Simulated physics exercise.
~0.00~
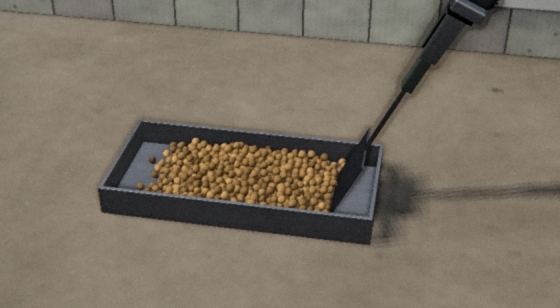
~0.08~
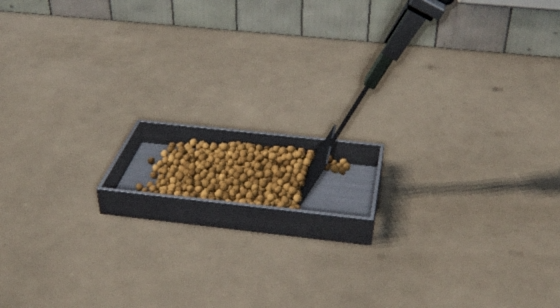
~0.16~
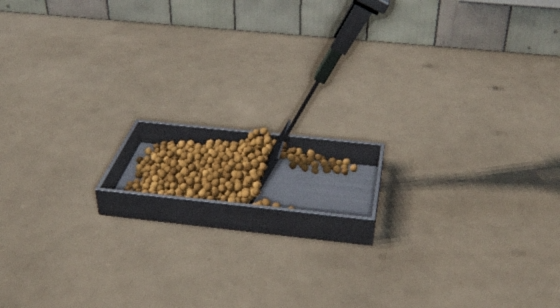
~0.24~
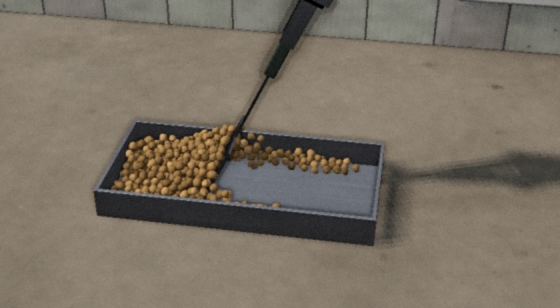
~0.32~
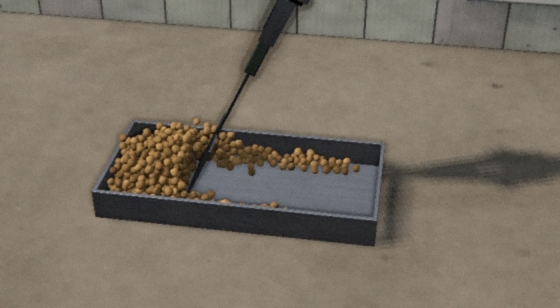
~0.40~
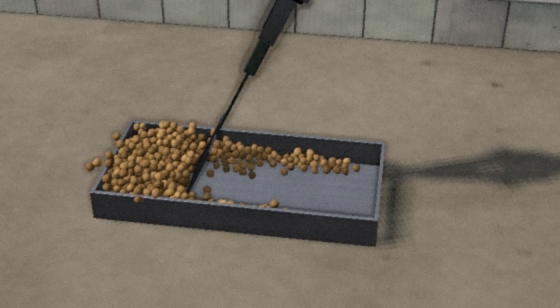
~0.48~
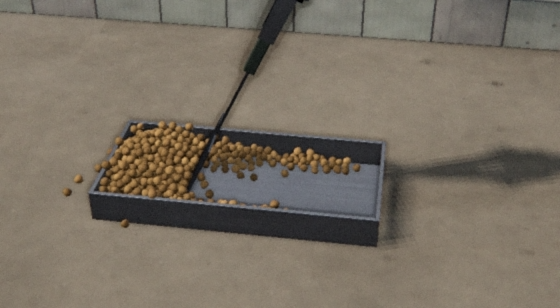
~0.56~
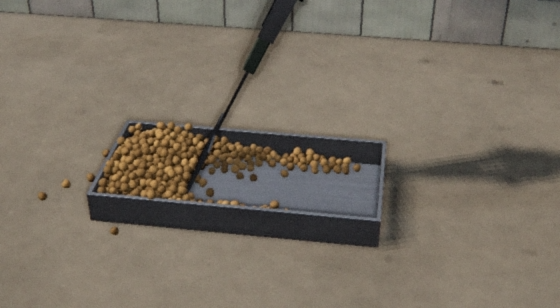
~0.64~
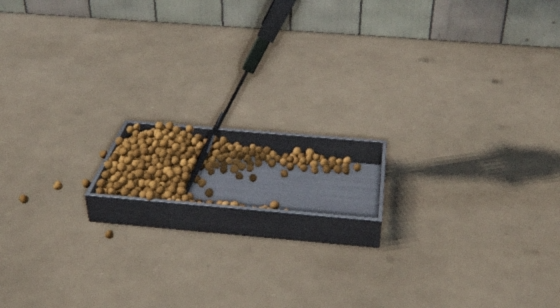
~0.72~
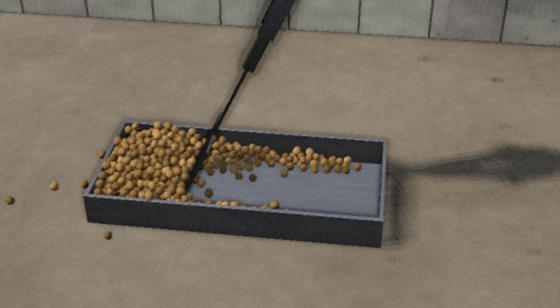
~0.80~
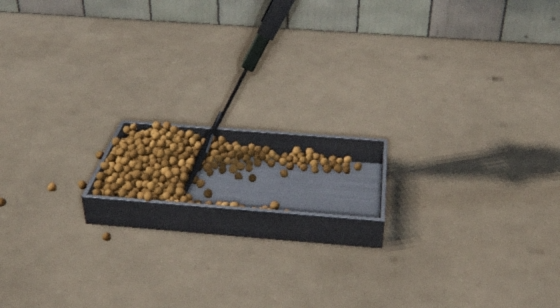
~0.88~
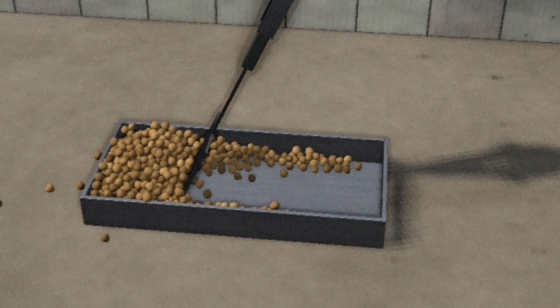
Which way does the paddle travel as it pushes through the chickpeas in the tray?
The paddle moves to the left, pushing the chickpeas toward the left end of the tray.
